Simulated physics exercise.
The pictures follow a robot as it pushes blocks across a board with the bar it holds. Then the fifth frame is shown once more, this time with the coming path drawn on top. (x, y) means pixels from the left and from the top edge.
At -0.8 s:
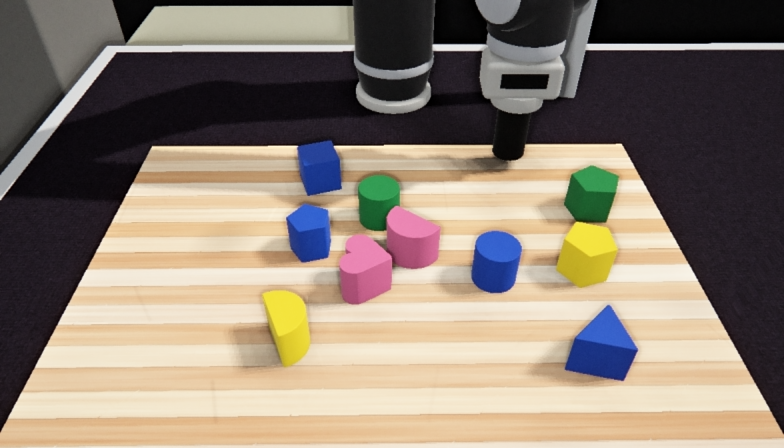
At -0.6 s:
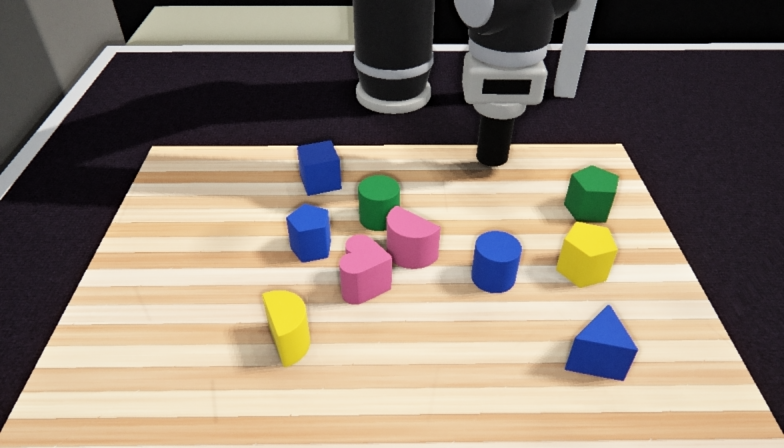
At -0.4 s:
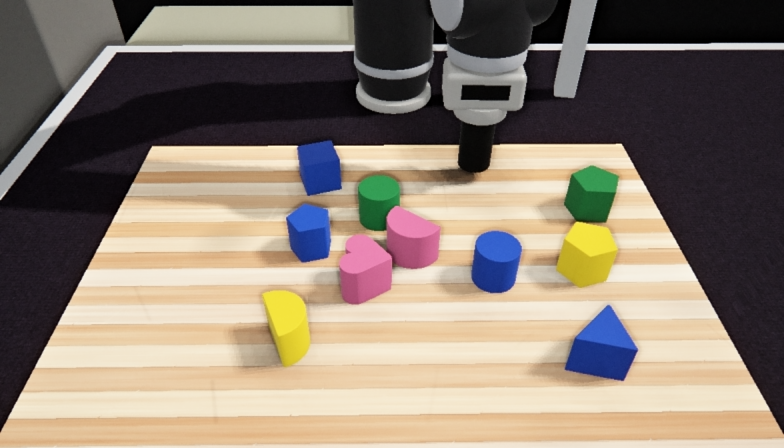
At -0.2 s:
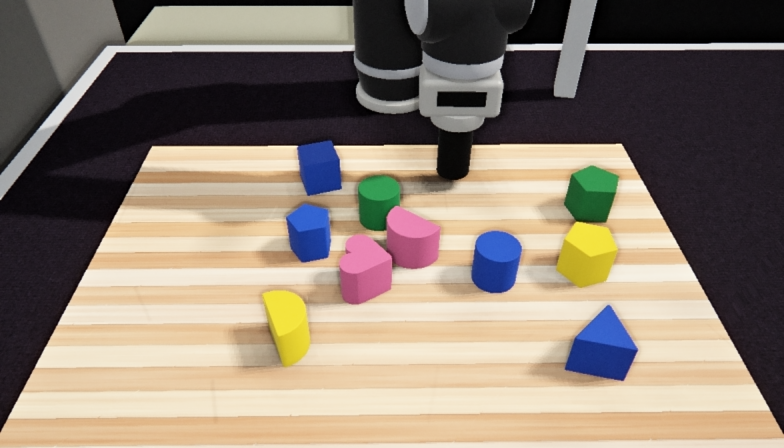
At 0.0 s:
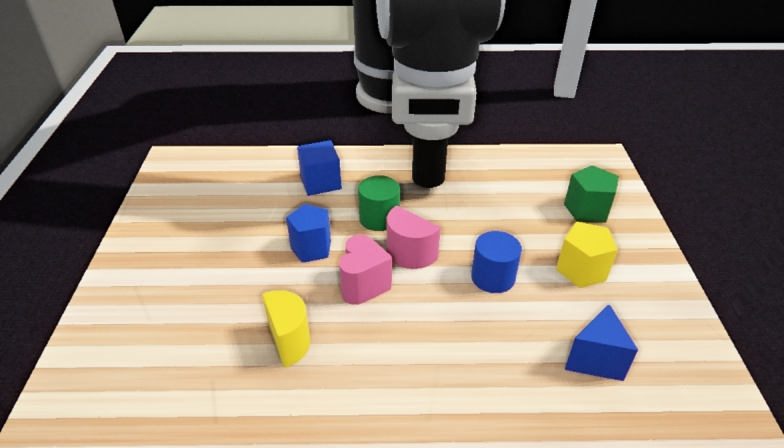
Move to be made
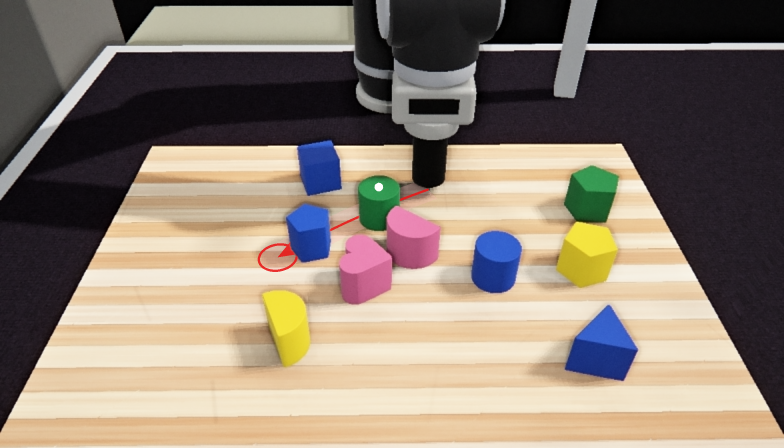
On a striped wooden board scattered with colorful blocks, a robot arm's black tip slid left and slightly nearer along the far edge, closing in on the green cylinder while the blocks stayed still.
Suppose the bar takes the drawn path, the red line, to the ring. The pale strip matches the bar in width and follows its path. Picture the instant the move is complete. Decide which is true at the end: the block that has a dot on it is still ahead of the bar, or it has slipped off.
Shed along the way.
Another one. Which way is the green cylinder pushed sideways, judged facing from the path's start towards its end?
That block drifts left.
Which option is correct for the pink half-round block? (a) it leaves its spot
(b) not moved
Choice b: Not moved.
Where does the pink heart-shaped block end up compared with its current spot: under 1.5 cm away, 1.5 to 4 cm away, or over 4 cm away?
It shifts under 1.5 cm.
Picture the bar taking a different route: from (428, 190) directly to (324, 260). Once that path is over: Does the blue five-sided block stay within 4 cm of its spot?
No, it doesn't check out.
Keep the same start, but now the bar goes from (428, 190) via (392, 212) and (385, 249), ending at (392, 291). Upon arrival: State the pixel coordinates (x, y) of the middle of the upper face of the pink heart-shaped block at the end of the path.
Its top middle is near (352, 270).
Drawn move, from (428, 190) by way of (380, 208) and (330, 230) to (278, 257); the dot is on the green cylinder.
On the path given first. One third of the way, bar at (379, 197); green cylinder at (360, 199).
Two thirds of the way, bar at (328, 219); blue five-sided block at (300, 219); green cylinder at (341, 224).
At the end, bar at (276, 246); blue five-sided block at (245, 249); pink heart-shaped block still; green cylinder at (336, 227); pink half-round block still.
